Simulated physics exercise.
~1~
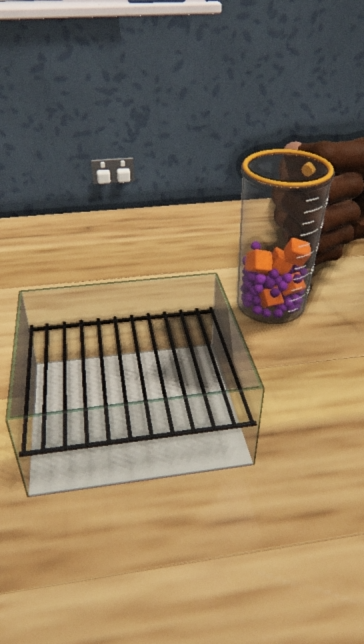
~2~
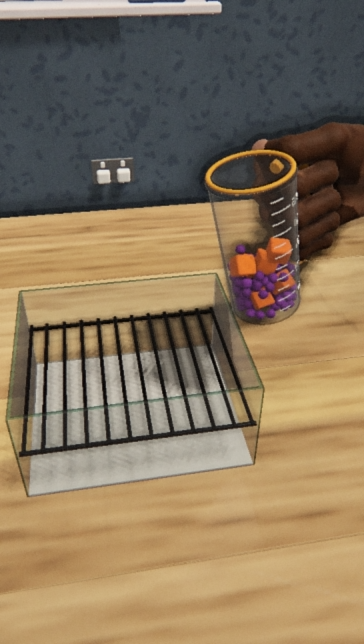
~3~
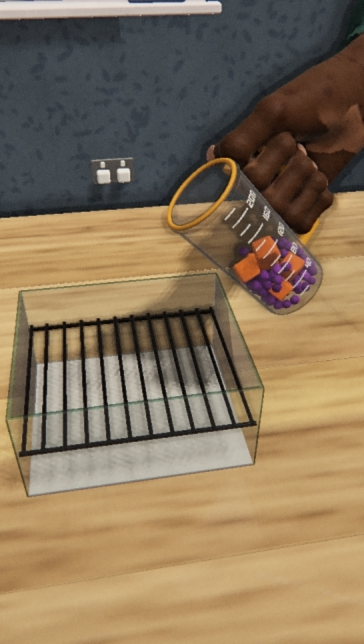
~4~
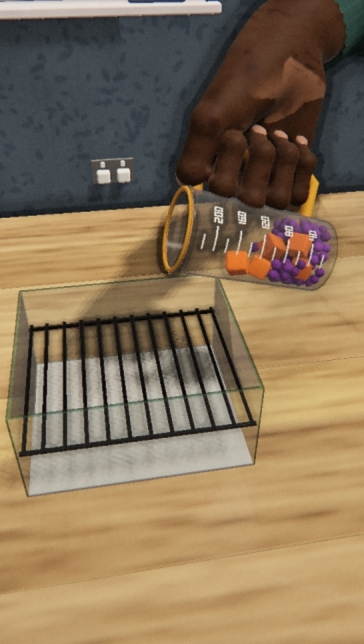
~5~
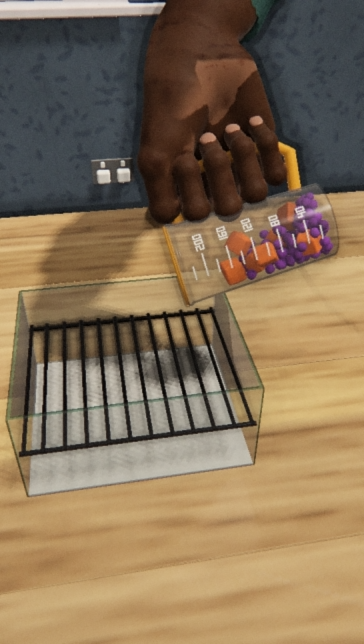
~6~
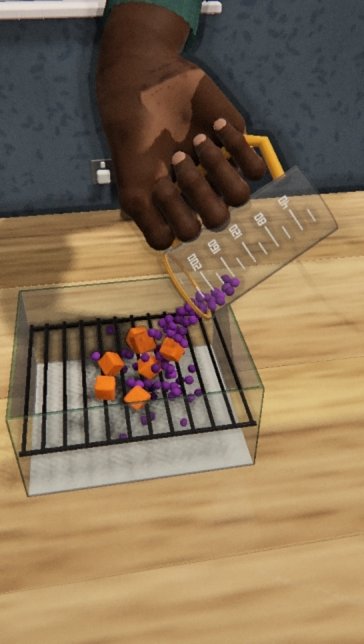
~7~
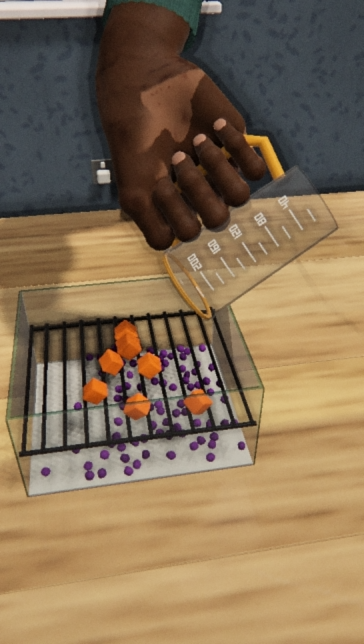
A clear measuring cup with an orange rim, holding orange chunks and small purple balls, stands in a dark-skinned hand at the right of a wooden table, seen from slightly above against a dark blue patterned wall. In front of it, to the left, sits a clear box with a black wire rack across it. The hand moves the cup left and tips it onto its side above the box, then farther until the pieces pour out. The purple balls drop through the gaps and scatter over the pale floor beneath. The orange chunks stay on the wires, and the cup ends empty.
